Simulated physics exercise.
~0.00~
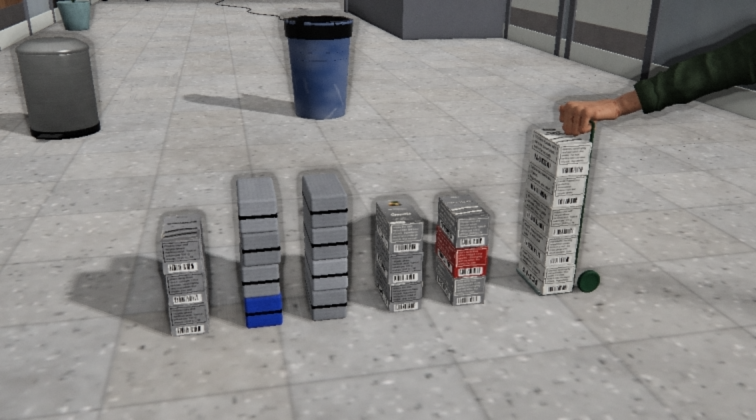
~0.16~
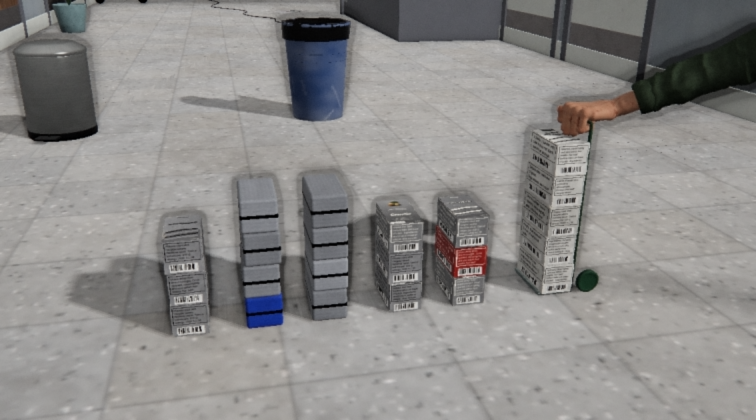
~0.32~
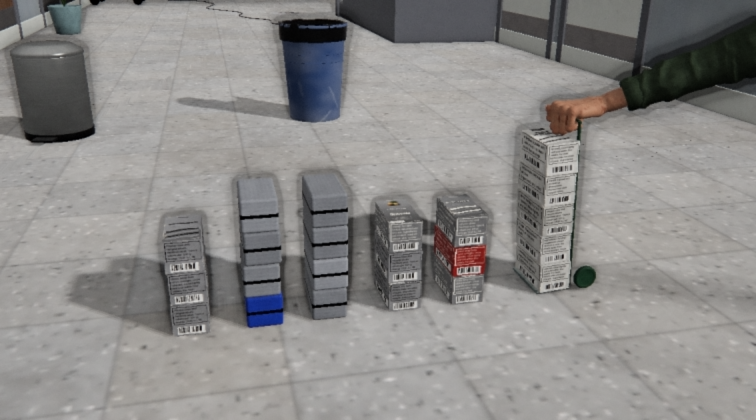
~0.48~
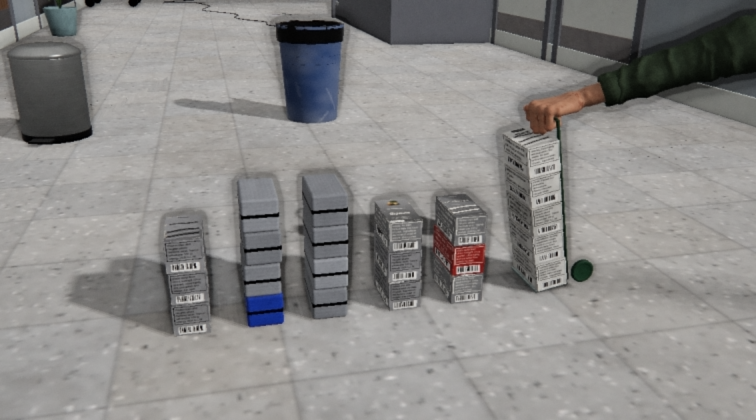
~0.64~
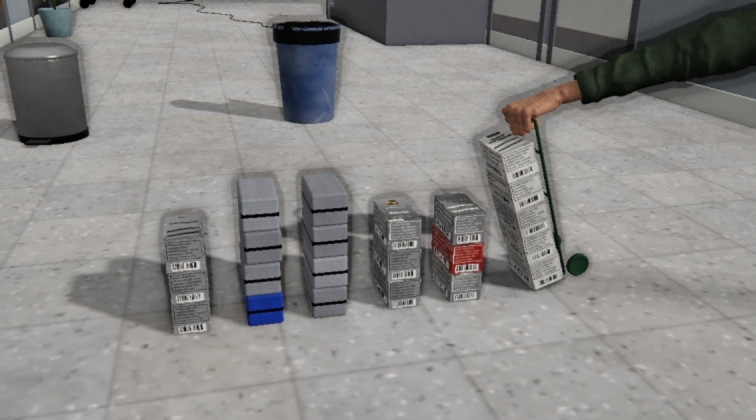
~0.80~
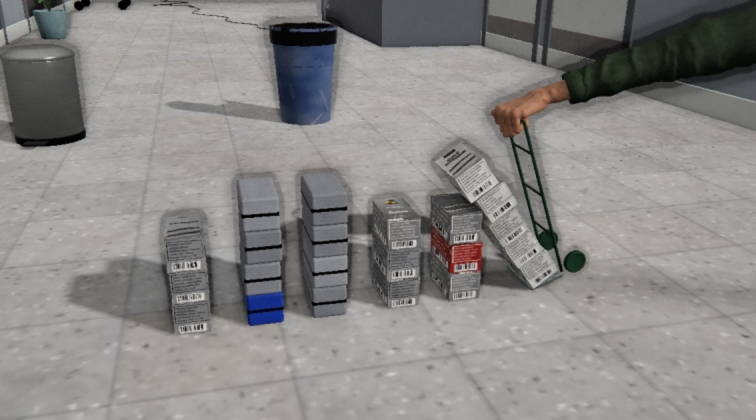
A hand tilted a small green hand truck to the left, and its tall pale stack of packets leaned farther and farther over toward a row of five shorter stacks, which stayed still.
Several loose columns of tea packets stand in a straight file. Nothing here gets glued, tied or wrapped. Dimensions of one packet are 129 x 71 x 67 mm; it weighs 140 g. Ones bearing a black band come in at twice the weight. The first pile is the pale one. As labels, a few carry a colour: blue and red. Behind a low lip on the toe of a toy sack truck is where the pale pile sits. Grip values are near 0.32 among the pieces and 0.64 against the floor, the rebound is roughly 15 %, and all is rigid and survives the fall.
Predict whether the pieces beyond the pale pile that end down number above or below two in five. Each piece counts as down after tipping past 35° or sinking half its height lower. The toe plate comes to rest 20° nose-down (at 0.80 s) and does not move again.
Below two in five.
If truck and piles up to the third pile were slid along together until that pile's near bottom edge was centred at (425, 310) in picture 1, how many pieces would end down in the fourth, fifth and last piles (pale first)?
After that shift, the fourth pile would have 0 down, the fifth 0 and the last 0.
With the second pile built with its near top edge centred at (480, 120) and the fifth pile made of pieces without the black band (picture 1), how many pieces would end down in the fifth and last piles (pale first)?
The fifth pile would have 3 down and the last pile 3.
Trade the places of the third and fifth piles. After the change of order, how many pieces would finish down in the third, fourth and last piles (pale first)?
After the swap, the third pile would have 0 down, the fourth 0 and the last 0.
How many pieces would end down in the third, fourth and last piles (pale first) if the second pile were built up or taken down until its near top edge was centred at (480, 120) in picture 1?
Third 1, fourth 3, last 3.
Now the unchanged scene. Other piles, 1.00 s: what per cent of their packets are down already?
By then, 0 per cent.
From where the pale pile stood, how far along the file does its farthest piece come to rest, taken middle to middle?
Distance: Near 42 cm.
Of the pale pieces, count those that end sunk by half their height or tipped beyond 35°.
5.
After 0.88 s, 4 of the pale pile down; none of the 17 other packets down, 2 disturbed; red packet 9 mm from its place.
After 1.00 s, 5 of the pale pile down; none of the 17 other packets down, 3 disturbed; red packet 13° from how it stood.
After 1.28 s, 5 of the pale pile down; 1 of the 17 other packets down; red packet 39° from how it stood.
In the end (1.9 s), 5 of the pale pile down; 2 of the 17 other packets down; red packet 37° from how it stood; blue packet unmoved. That is 12 per cent. From the last view, middles, red packet near (421, 258), blue packet near (263, 295).
